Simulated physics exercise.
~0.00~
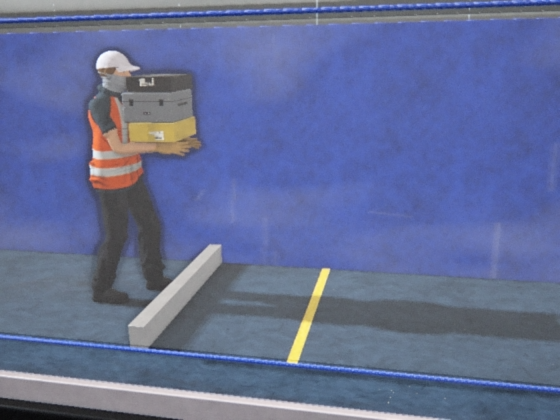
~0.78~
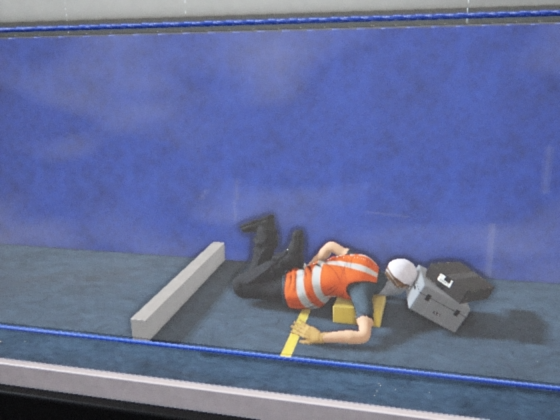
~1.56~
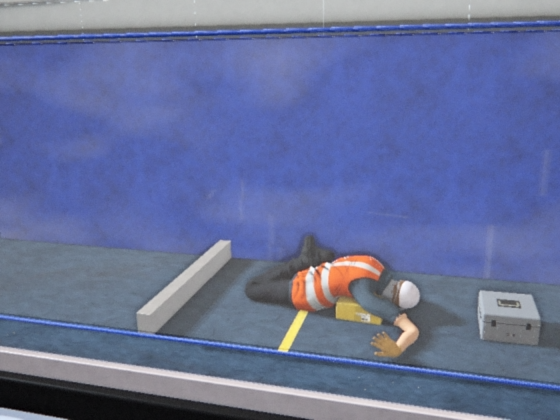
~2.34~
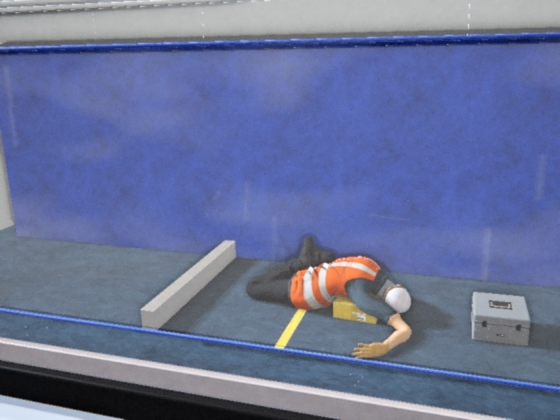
A worker in a white cap, orange reflective vest and dark trousers stands at the left, seen from the side, holding a black parcel, a grey toolbox and a yellow parcel stacked in both arms. A low pale rail lies at the feet on a blue-grey floor before a blue wall, with a yellow line farther right. The worker pitches forward over the rail and lands face down across the line as the load tumbles right. The toolbox comes to rest upright at far right, the yellow parcel lies by the worker's chest, beyond the line, and the black parcel is out of sight. The worker stays slumped, head past the line, one arm stretched out.
